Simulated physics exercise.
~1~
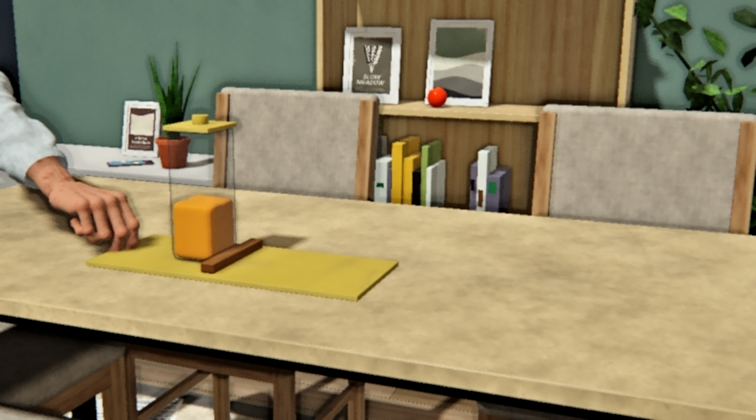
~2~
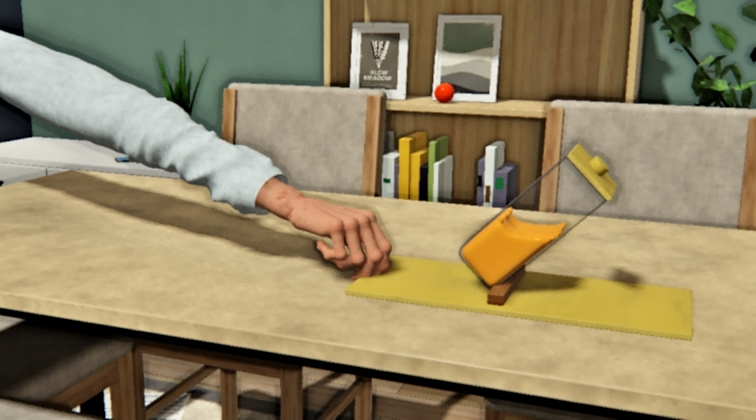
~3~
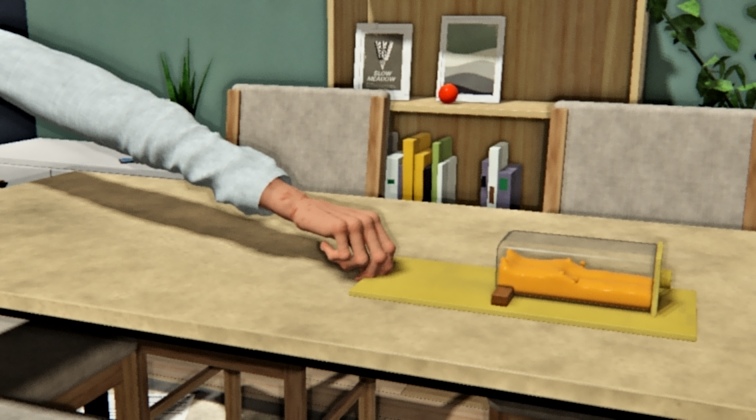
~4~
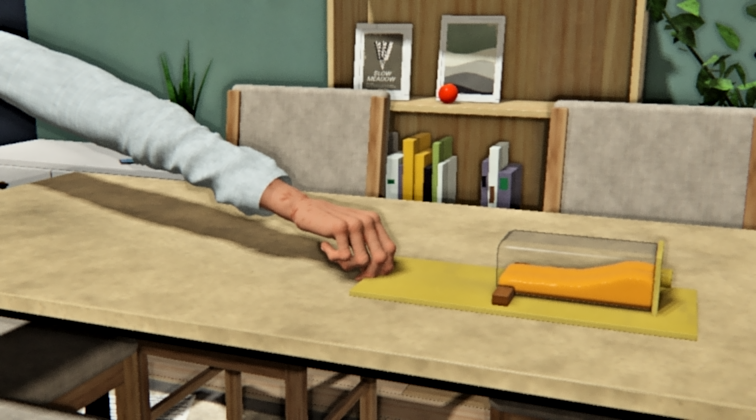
A hand in a pale blue sleeve reaches in from the left to a yellow board on a light stone-like dining table, seen from slightly above in a gently swaying view. On the board stands a clear square bottle with a yellow cap, partly filled with orange juice, beside a brown batten; grey chairs and a wooden shelf stand behind. The board slides right with the hand beside its left end. The bottle tips rightward over the batten, its juice tilting and sloshing. It lands on its side, cap to the right, and the juice settles along its length.
